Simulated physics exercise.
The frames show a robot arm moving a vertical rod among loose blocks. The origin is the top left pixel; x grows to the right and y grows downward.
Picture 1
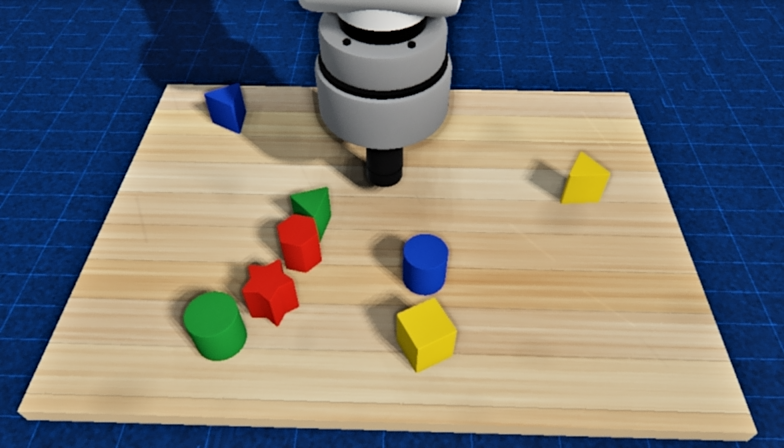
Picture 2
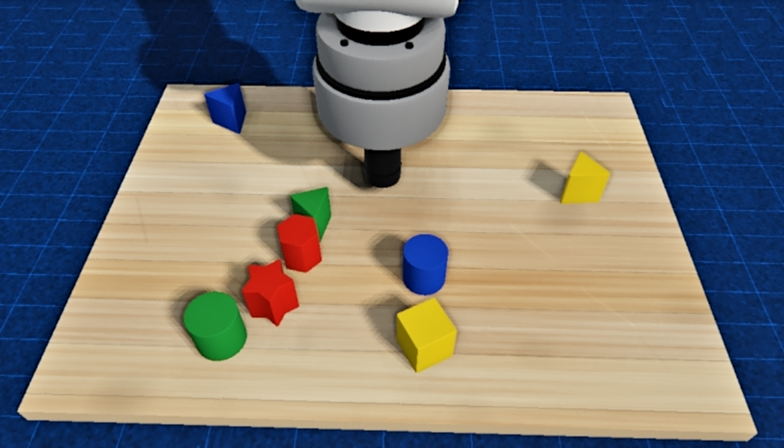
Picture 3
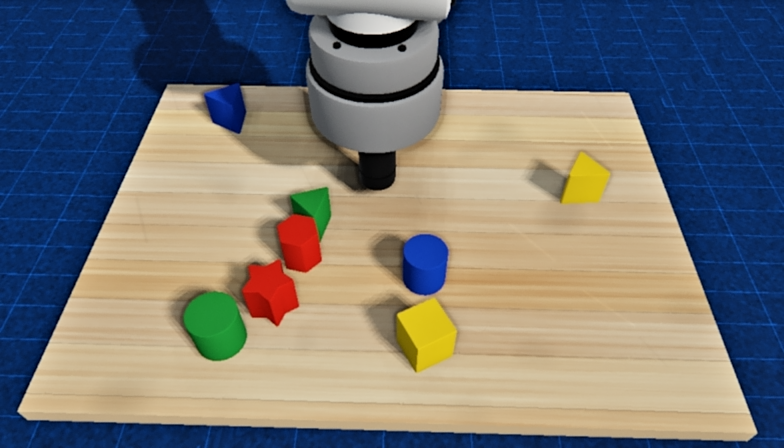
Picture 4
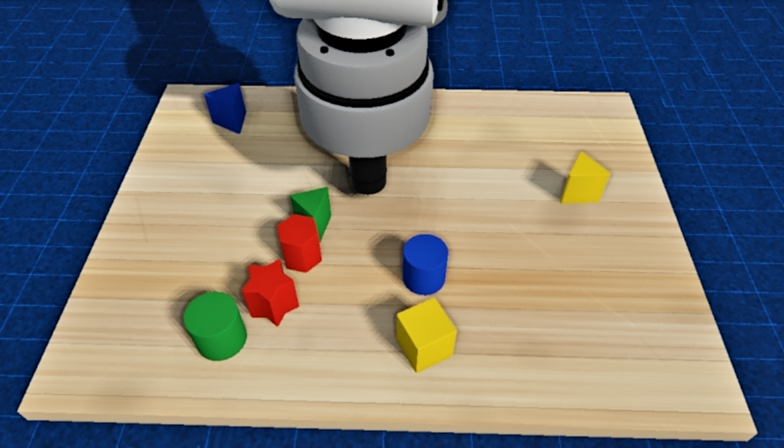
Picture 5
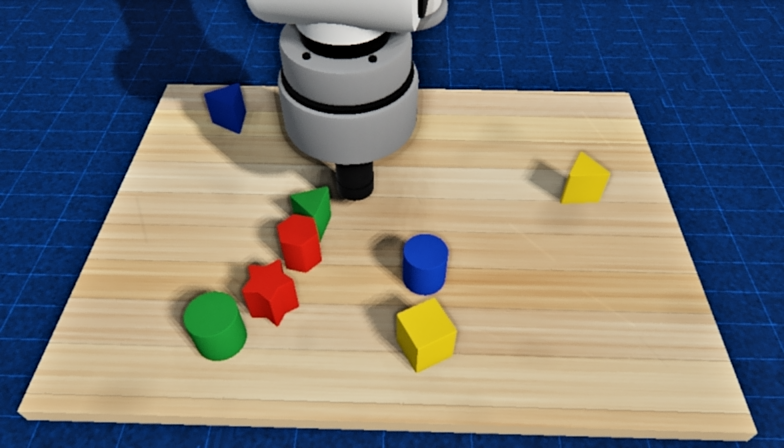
A robot arm slid its black rod a short way left and slightly toward the viewer, nearing the green block, while the red, blue, green and yellow blocks on the wooden board stayed still.
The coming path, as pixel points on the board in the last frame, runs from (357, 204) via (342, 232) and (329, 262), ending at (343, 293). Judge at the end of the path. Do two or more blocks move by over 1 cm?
I expect not.
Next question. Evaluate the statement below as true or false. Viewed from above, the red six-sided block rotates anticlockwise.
That is false.
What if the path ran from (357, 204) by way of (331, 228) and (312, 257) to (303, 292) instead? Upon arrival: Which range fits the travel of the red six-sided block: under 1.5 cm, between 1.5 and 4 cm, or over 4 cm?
It falls in the over 4 cm band.
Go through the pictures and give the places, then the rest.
The first picture shows tip of the rod (385, 176), middles of tops, red star block (267, 279), red six-sided block (297, 229), green three-sided block (311, 199), blue disc (426, 251).
The second picture shows rod (383, 177), nothing pushed.
The third picture shows rod (378, 179), nothing pushed.
The fourth picture shows rod (369, 183), nothing pushed.
The fifth picture shows rod (356, 189), red star block (267, 279), red six-sided block (297, 229), green three-sided block (311, 199), blue disc (426, 251).
What follows on the original path. One third of the way, rod (340, 217); nothing pushed yet.
Two thirds of the way, rod (327, 247); red six-sided block (283, 243), turned 30° clockwise; green three-sided block (306, 200).
At the end, rod (342, 279); red star block (263, 282); red six-sided block (283, 244), turned 40° clockwise; green three-sided block (306, 200); blue disc unmoved.
